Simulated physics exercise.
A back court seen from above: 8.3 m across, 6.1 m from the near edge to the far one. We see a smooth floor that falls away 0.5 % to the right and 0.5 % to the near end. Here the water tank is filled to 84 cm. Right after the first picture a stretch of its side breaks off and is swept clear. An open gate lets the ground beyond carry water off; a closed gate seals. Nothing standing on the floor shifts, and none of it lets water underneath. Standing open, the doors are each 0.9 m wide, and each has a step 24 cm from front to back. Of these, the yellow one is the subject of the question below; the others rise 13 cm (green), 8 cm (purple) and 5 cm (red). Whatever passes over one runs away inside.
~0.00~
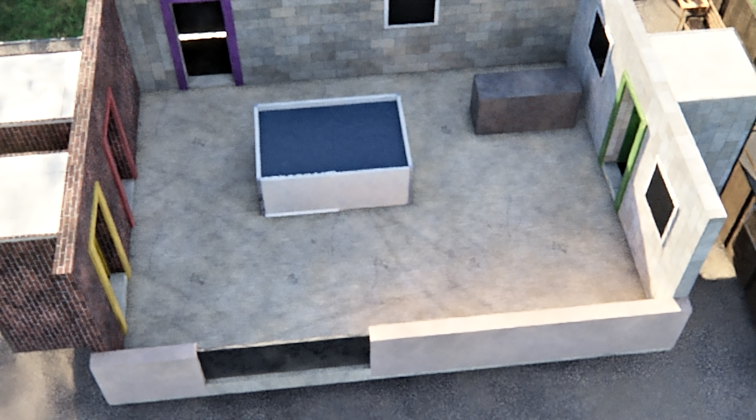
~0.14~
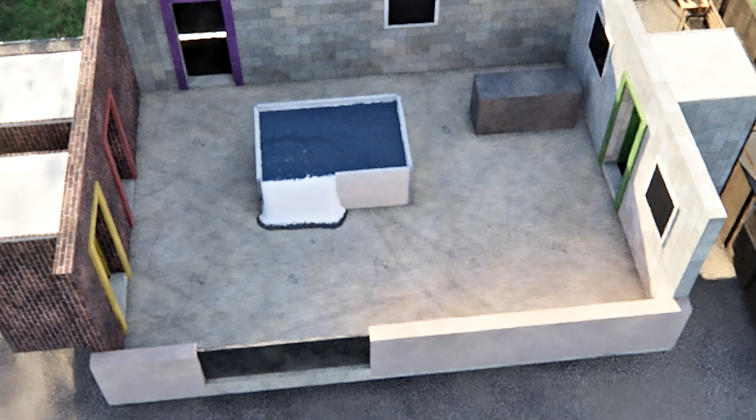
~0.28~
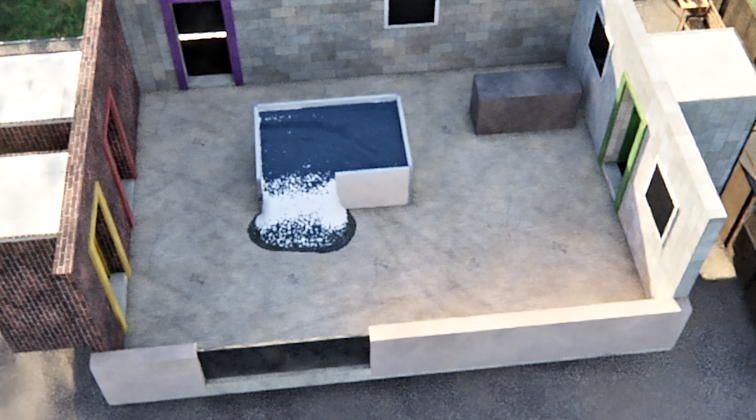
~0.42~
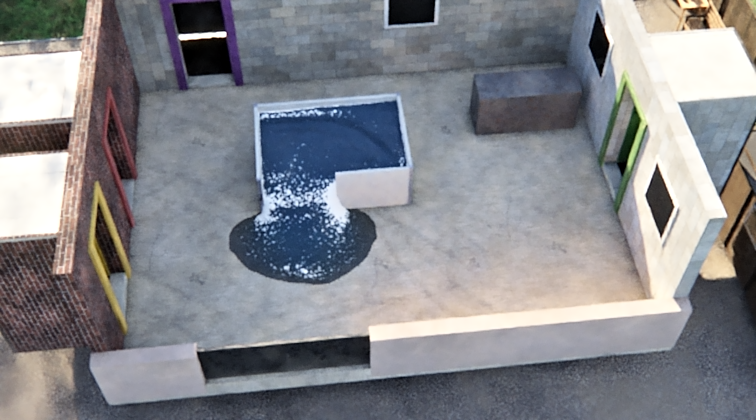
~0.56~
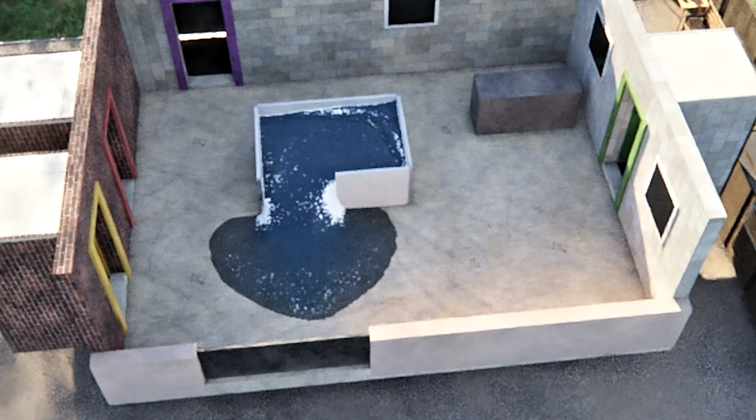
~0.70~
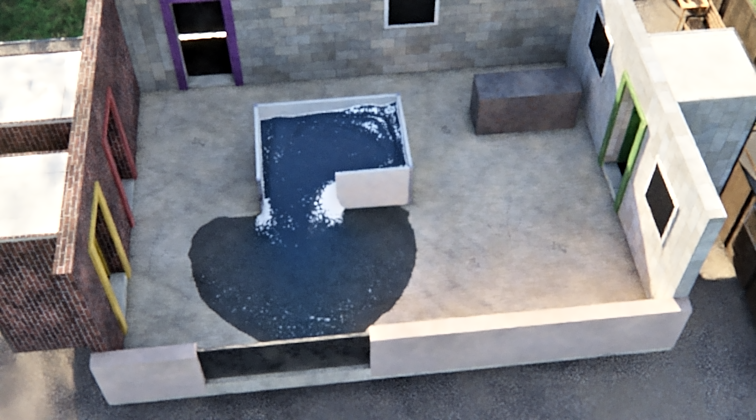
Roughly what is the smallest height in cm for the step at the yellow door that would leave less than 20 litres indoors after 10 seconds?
Close to 17 cm.
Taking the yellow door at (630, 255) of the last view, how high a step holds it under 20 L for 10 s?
It needs about 12.5 cm.
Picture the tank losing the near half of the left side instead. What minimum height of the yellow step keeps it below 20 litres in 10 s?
If so: Around 16 cm.
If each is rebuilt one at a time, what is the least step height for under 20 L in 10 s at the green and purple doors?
About 6.0 cm at green and 11.5 cm at purple.
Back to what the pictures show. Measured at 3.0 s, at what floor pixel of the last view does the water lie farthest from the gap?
In the last picture, around (657, 327).
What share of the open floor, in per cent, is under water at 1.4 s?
Approximately 25 % of the floor.
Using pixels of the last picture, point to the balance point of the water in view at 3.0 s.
Roughly (314, 256).
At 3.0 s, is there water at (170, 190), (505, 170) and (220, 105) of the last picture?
One by one: Clear, clear, clear.
After 1.4 s water covers 25 % of the floor, deepest (42 cm) near (290, 362); it has not reached the yellow door.
After 3.0 s water covers 40 % of the floor, deepest (35 cm) near (134, 377); 21 cm at the yellow door, 7 litres in over its 19 cm step.
After 10.0 s water covers 100 % of the floor, deepest (12 cm) near (599, 187); 6 cm at the yellow door, 11 litres in over its 19 cm step.
At the yellow door as built, the water arrived by 1.5 s and peaked near 24 cm at 2.6 s.
With a step of 15 cm, 35 litres would have come in within the 10 s; with 20 cm, 8 litres. So under 20 litres takes about 17 cm.
